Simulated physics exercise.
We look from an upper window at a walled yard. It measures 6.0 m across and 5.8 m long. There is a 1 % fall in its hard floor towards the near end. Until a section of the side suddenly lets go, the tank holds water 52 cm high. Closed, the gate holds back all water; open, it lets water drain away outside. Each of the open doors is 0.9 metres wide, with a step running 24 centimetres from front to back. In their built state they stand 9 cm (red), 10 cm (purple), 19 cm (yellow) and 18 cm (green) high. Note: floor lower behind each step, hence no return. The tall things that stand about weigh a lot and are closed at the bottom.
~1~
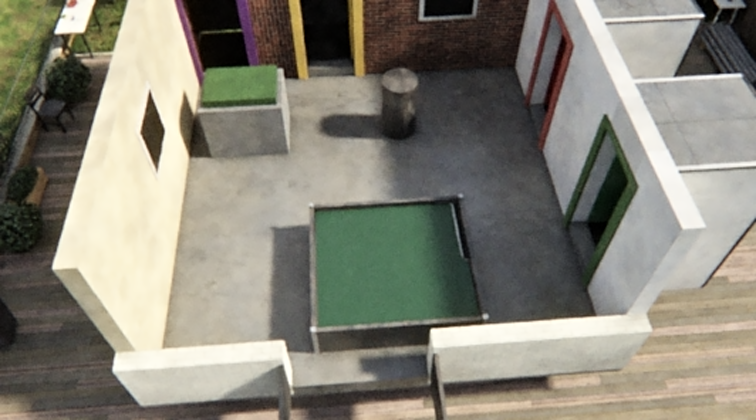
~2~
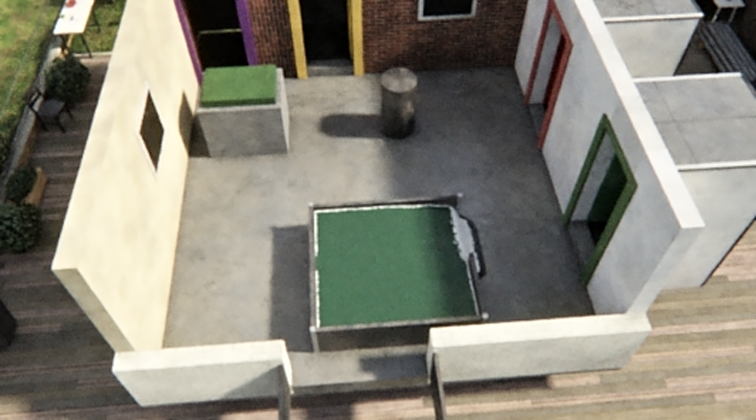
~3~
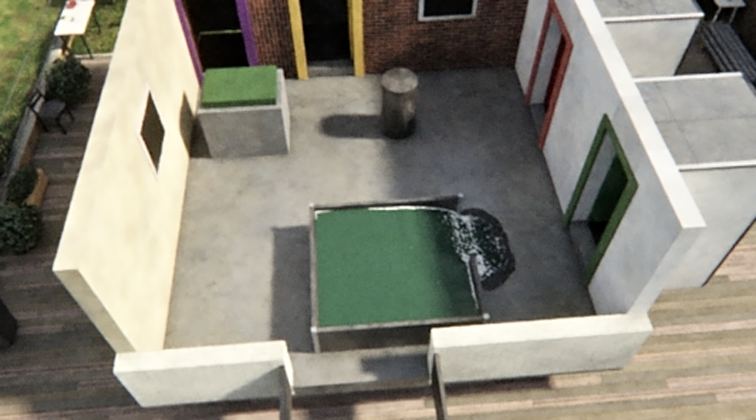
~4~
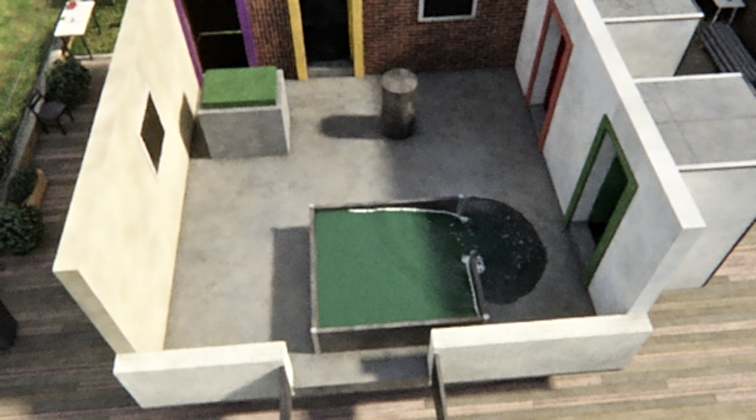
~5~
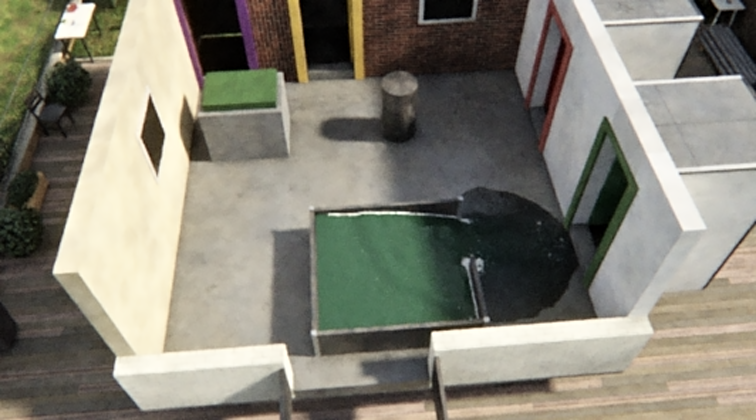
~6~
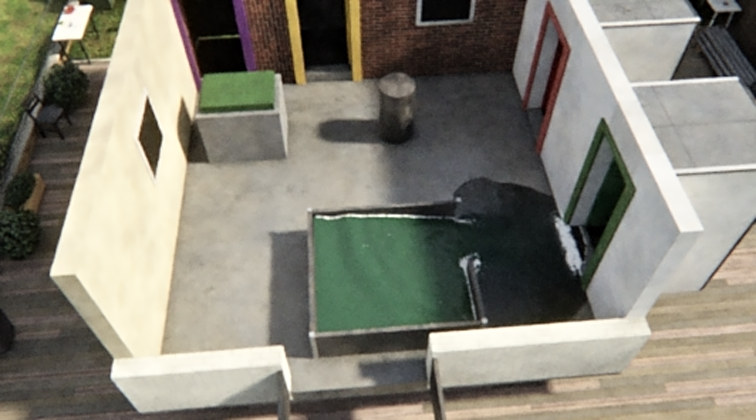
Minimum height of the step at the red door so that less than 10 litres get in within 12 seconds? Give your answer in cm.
Roughly 6.5 cm.
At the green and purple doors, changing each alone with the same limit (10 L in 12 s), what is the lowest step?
Some 27 cm for green, some 7.0 cm for purple.
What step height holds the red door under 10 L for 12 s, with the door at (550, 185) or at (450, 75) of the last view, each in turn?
Minimums: Roughly 18 cm and 11.5 cm.
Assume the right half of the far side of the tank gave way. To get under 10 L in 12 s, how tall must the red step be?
Some 12.0 centimetres.
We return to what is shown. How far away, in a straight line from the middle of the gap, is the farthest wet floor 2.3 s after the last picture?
The front sits around 4.4 m out.
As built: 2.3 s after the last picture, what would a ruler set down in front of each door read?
Door by door, in centimetres - red 9, purple 0, yellow 0, green 24.
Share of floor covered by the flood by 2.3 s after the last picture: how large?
I'd say near 30 percent is wet.
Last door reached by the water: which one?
Coming last is the purple one.
Then, 0.7 s after the last picture water covers 15 % of the floor, deepest (30 cm) near (566, 240); it has not reached the red door.
Then, 2.3 s after the last picture water covers 30 % of the floor, deepest (28 cm) near (602, 349); 9 cm at the red door, 0 litres in over its 9 cm step.
Then, 11.3 s after the last picture water covers 95 % of the floor, deepest (10 cm) near (602, 349); 7 cm at the red door, 1 litre in over its 9 cm step.
At the red door as built, the water peaked near 10 cm, 1.5 s after the last picture.
With a step of 5.5 cm, 18 litres would have come in within the 12 s; with 7.5 cm, 5 litres. So under 10 litres takes about 6.5 cm.
